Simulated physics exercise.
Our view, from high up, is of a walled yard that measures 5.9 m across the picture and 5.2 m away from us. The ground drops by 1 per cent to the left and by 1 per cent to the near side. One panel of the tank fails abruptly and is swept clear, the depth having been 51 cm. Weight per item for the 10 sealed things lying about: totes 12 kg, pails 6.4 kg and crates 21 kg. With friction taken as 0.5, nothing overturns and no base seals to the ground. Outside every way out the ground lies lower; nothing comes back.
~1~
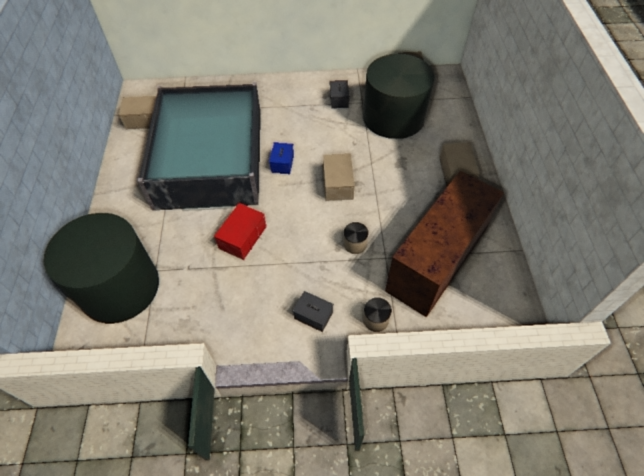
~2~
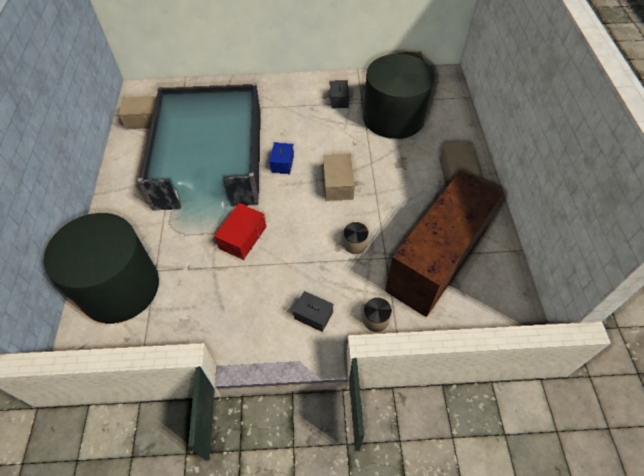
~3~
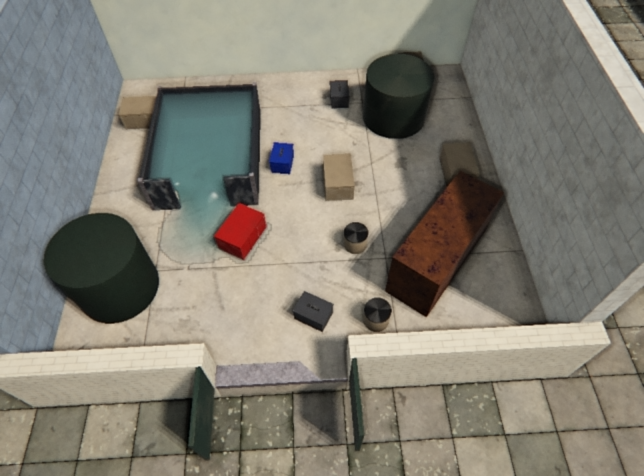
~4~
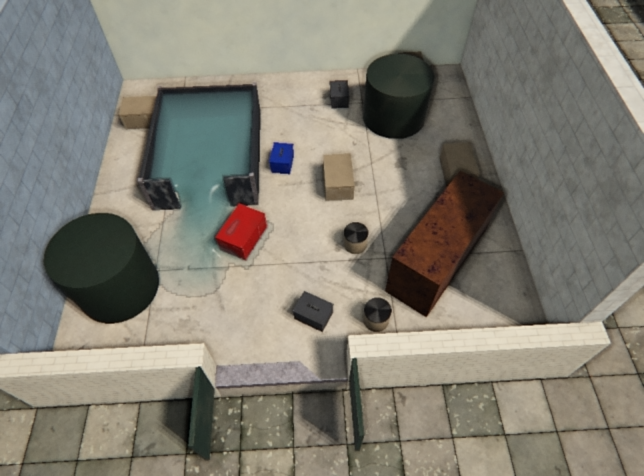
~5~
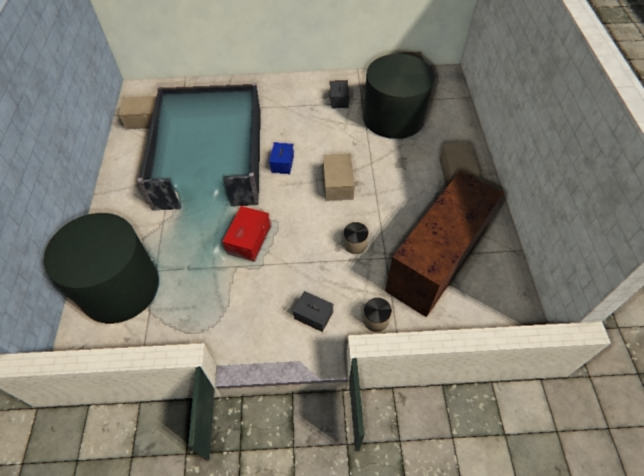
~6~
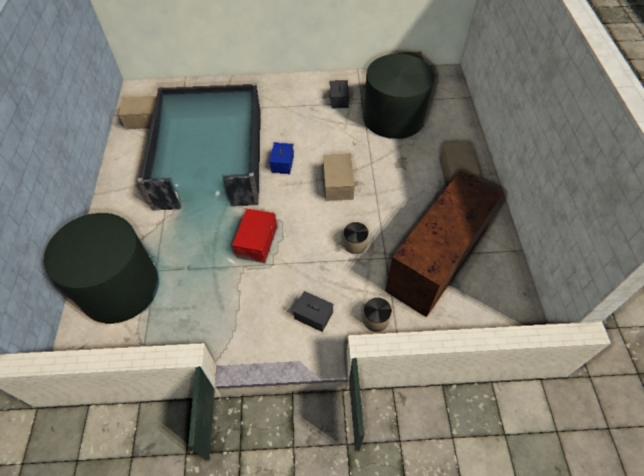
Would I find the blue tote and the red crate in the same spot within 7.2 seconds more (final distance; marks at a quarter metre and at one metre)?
Well, the blue tote remains nearly still, and as for the red crate, it goes a little way.
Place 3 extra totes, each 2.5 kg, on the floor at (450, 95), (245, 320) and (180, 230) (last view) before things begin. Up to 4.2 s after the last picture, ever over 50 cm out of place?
First inside the limit, then outside the limit, then outside the limit.
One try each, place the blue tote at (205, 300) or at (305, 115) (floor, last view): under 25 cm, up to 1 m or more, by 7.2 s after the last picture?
In turn: It gets carried off; it stays put.
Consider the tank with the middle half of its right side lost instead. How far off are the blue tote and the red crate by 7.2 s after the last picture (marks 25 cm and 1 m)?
Log: Blue tote large displacement; red crate negligible displacement.
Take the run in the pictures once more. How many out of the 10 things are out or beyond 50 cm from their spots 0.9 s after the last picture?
Tally at that time: 1.
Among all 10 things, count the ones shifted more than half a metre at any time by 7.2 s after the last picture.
Tally: 1.
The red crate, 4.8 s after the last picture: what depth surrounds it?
About 2 cm.
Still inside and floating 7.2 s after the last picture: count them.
Total: 0.
Then, 0.9 s after the last picture the blue tote is near (282, 152), 0.0 m from its start, aground; the red crate is near (288, 233), 0.7 m from its start, aground; 0 of 10 are out; 0 afloat.
Then, 2.8 s after the last picture the blue tote is near (282, 152), 0.0 m from its start, aground; the red crate is near (289, 233), 0.7 m from its start, aground; 0 of 10 are out; 0 afloat.
Then, 4.8 s after the last picture the blue tote is near (282, 152), 0.0 m from its start, aground; the red crate is near (289, 233), 0.7 m from its start, aground; 0 of 10 are out; 0 afloat.
Then, 7.2 s after the last picture the blue tote is near (282, 152), 0.0 m from its start, aground; the red crate is near (289, 233), 0.7 m from its start, aground; 0 of 10 are out; 0 afloat.
